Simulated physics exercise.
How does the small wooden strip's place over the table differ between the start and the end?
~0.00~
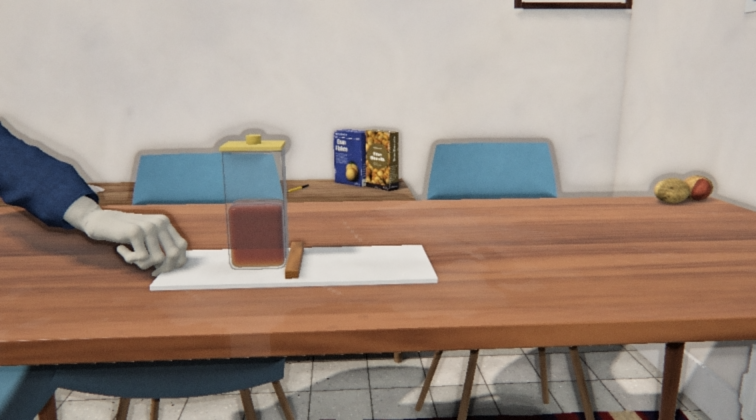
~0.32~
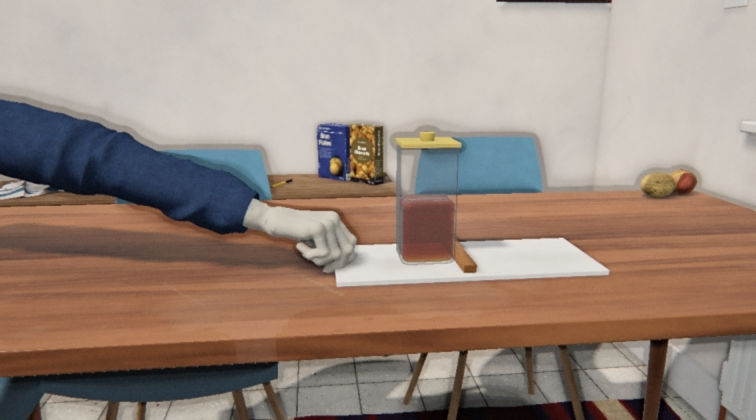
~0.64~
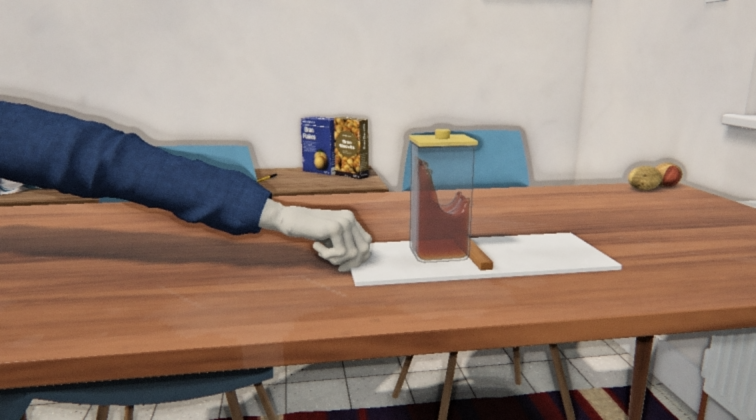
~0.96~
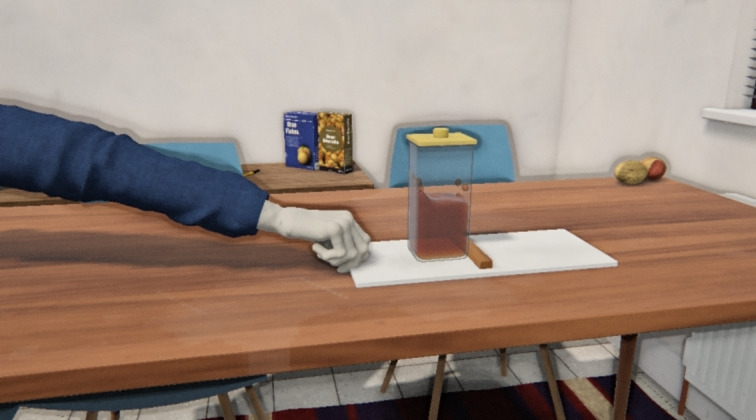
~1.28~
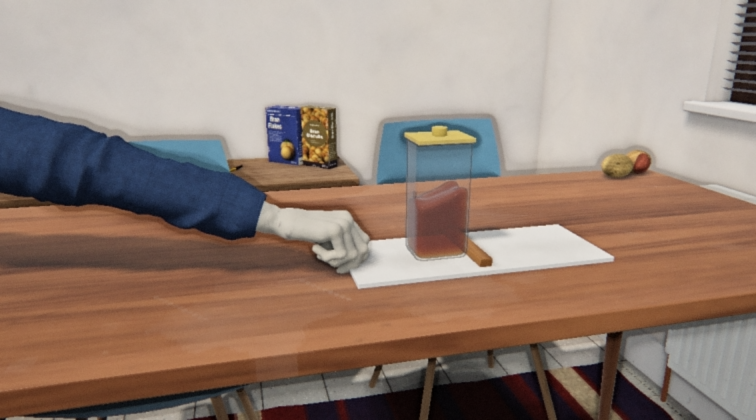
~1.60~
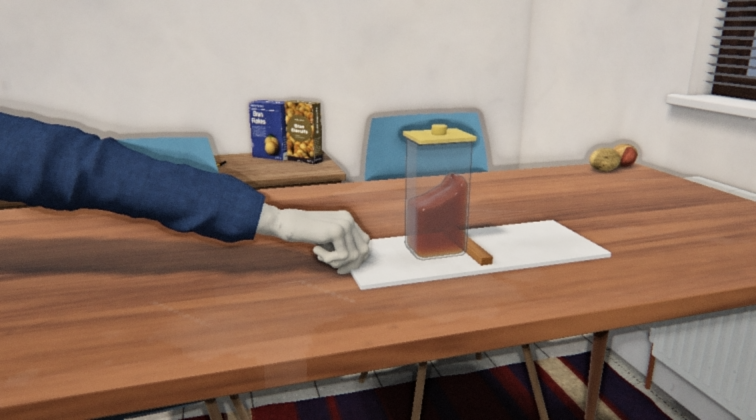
The wooden strip starts left of the middle of the view and ends farther to the right, having travelled with the white board. It is still just to the right of the flask.
